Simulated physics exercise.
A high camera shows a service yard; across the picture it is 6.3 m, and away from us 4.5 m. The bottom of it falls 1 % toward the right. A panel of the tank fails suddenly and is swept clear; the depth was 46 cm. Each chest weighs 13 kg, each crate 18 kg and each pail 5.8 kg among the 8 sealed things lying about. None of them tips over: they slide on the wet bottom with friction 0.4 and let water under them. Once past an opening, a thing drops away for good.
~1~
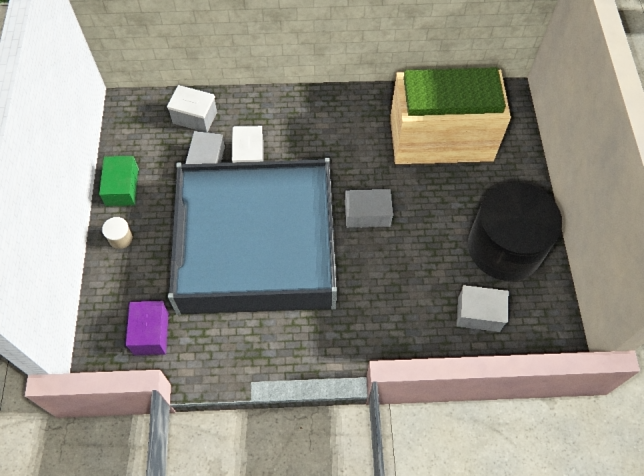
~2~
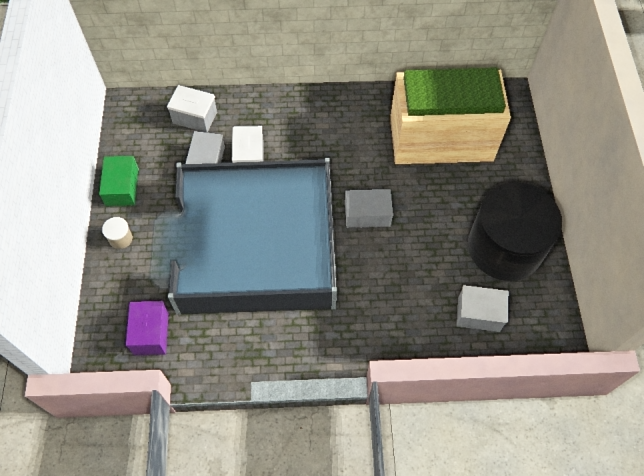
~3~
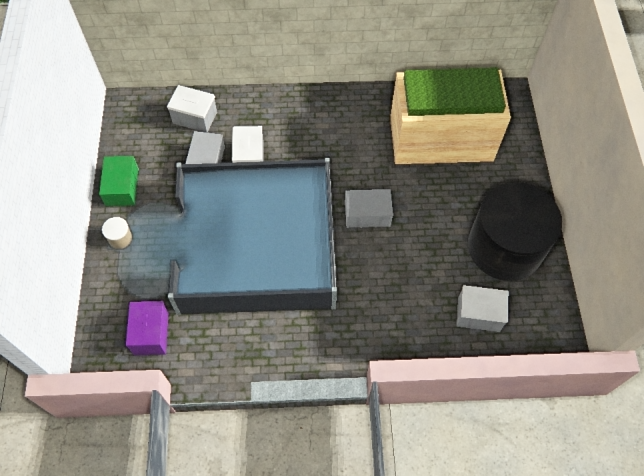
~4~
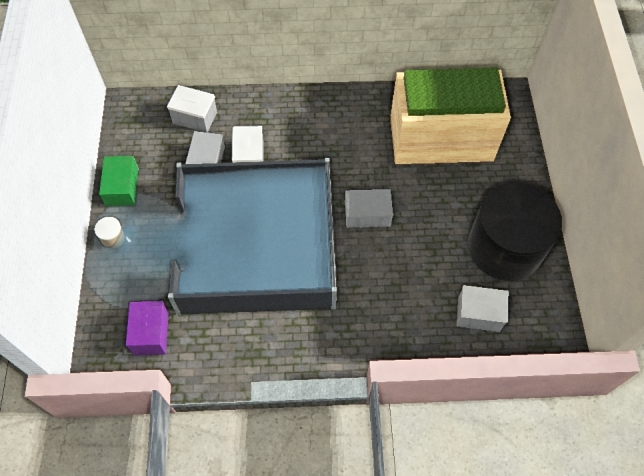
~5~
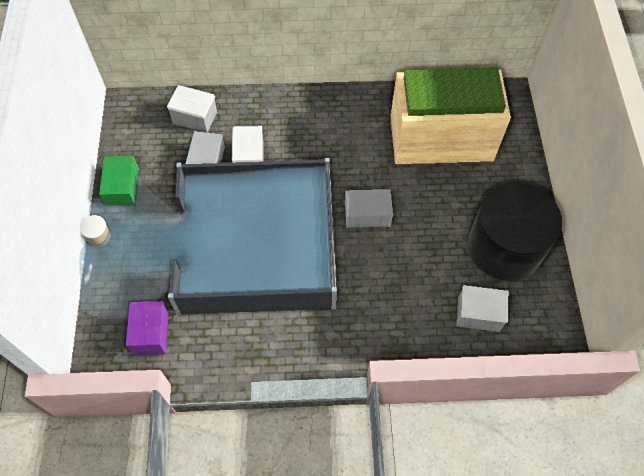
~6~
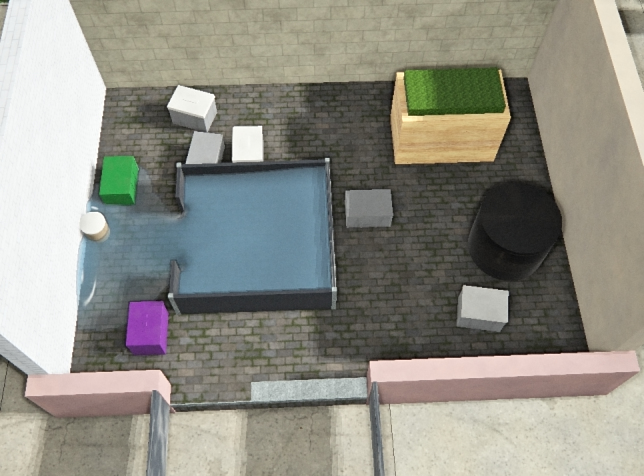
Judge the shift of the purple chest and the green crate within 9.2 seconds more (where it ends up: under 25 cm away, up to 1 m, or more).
Final positions: The purple chest lands far from its start, the green crate lands far from its start.
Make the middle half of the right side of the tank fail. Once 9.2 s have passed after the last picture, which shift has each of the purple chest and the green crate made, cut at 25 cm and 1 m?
Note: Purple chest unmoved, green crate unmoved.
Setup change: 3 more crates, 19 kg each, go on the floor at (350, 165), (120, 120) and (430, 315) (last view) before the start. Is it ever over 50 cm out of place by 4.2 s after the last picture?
In turn: Under, over, under.
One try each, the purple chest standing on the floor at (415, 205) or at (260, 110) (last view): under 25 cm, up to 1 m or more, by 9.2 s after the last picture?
In turn: It stays put; it travels far.
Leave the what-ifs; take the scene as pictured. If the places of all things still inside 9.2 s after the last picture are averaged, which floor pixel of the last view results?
Centre of the remaining things: Roughly (356, 204).
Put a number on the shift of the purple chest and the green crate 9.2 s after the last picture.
250 cm, then 500 cm, roughly.
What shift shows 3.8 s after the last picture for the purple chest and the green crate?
Roughly 20 and 250 cm by then.
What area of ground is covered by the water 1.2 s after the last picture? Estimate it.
At that time the wet patch spans about 9.0 m2.
Then, 1.2 s after the last picture the purple chest is near (144, 323), 0.0 m from its start, aground; the green crate is near (150, 120), 1.0 m from its start, aground; 0 of 8 are out; 0 afloat.
Then, 3.8 s after the last picture the purple chest is near (163, 317), 0.2 m from its start, aground; the green crate is near (279, 101), 2.5 m from its start, aground; 0 of 8 are out; 0 afloat.
Then, 6.2 s after the last picture the purple chest is near (329, 341), 2.2 m from its start, aground; the green crate is near (355, 97), 3.5 m from its start, aground; 0 of 8 are out; 0 afloat.
Then, 9.2 s after the last picture the purple chest is near (360, 352), 2.6 m from its start, aground; the green crate is near (466, 81), 5.1 m from its start, afloat; 0 of 8 are out; 1 afloat.
